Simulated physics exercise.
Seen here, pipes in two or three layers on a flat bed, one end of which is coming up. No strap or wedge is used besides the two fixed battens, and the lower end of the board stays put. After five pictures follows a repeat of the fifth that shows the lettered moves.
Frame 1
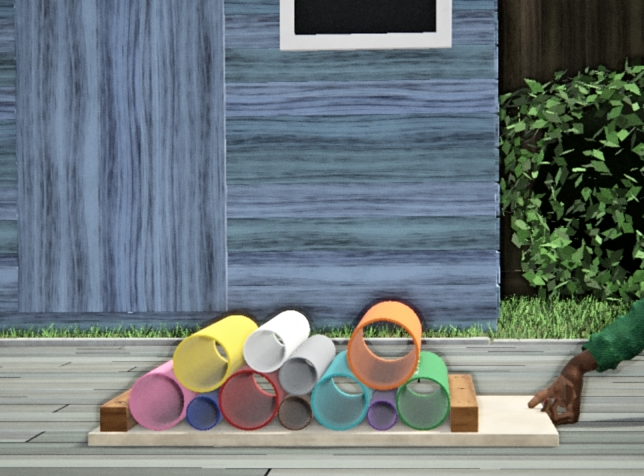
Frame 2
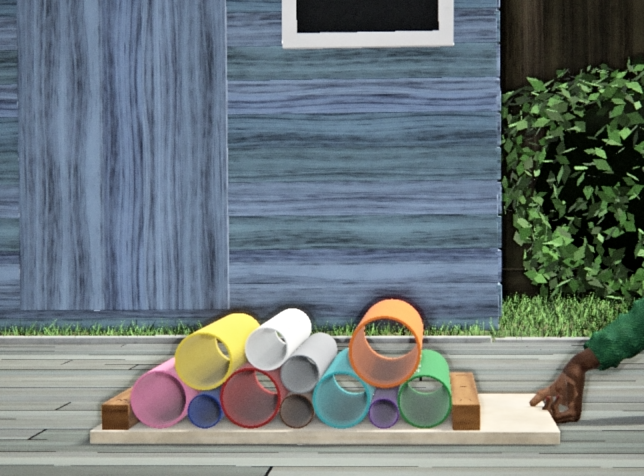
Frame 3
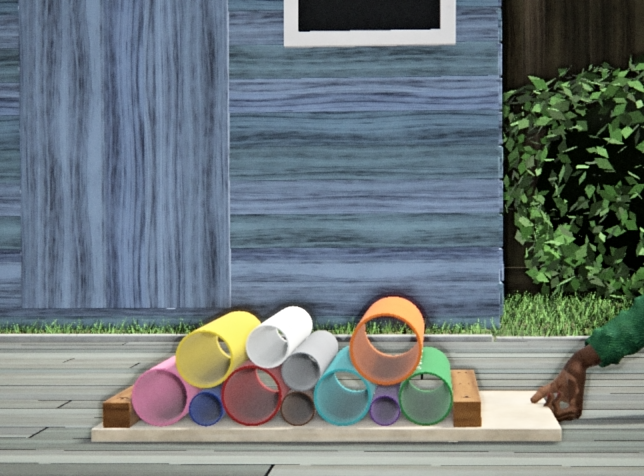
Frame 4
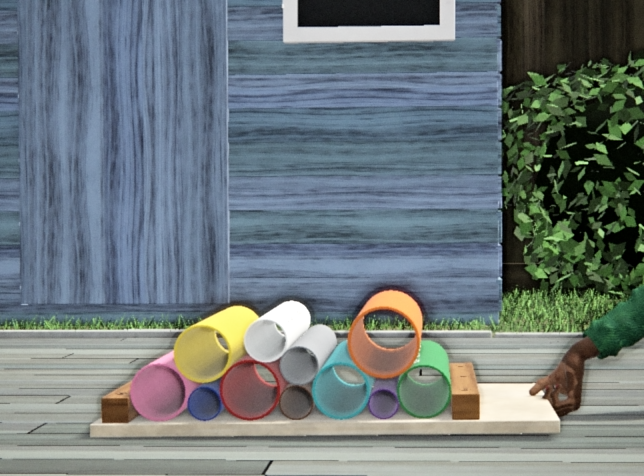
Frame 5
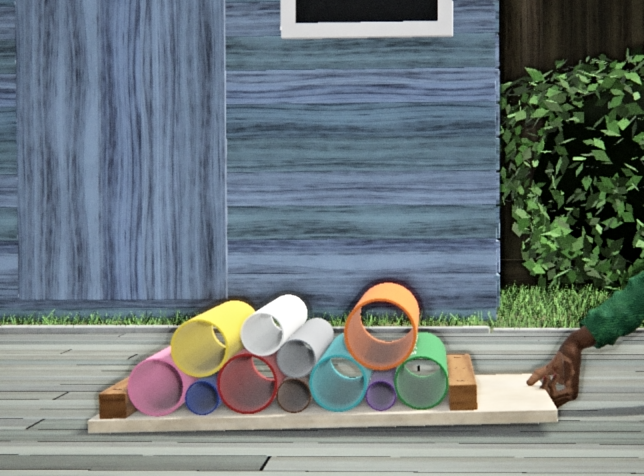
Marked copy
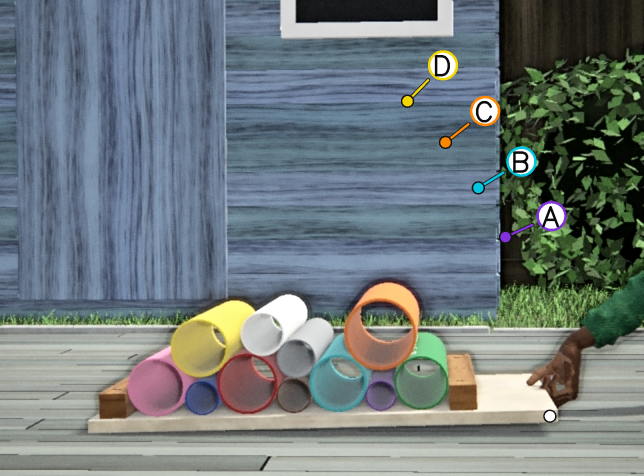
The clip shows colourful pipes stacked between wooden blocks on a pale board outside a blue wooden wall, as a green-sleeved hand grips the board's right end and raises it very slightly, the pipes keeping their arrangement.
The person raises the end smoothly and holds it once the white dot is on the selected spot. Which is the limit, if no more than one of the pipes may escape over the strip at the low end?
Stop at C.
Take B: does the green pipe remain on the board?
The green pipe: Yes.
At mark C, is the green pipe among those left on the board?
Yes.
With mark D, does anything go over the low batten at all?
Yes.
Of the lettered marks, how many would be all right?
Three of them.
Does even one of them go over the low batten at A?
No.
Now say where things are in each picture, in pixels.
In the first frame, pink pipe (158, 401); red pipe (249, 400).
In the second frame, red pipe (250, 398); brown pipe (296, 411).
In the third frame, board (334, 402); turquoise pipe (343, 397); purple pipe (385, 411); yellow pipe (204, 359).
In the fourth frame, board (332, 396); pink pipe (160, 392); red pipe (250, 390).
In the fifth frame, board (330, 389); pink pipe (157, 387).
On the marked copy, A at (505, 237); B at (478, 188); C at (445, 142); D at (407, 101); the white dot at (550, 416).
Following C. Soon after the start, board at 20°.
Later, board at 38°.
In the end, board at 38°, none over the low batten.
As for the rest, A none over the low batten; B none over the low batten; D three over the low batten (yellow, orange, white).
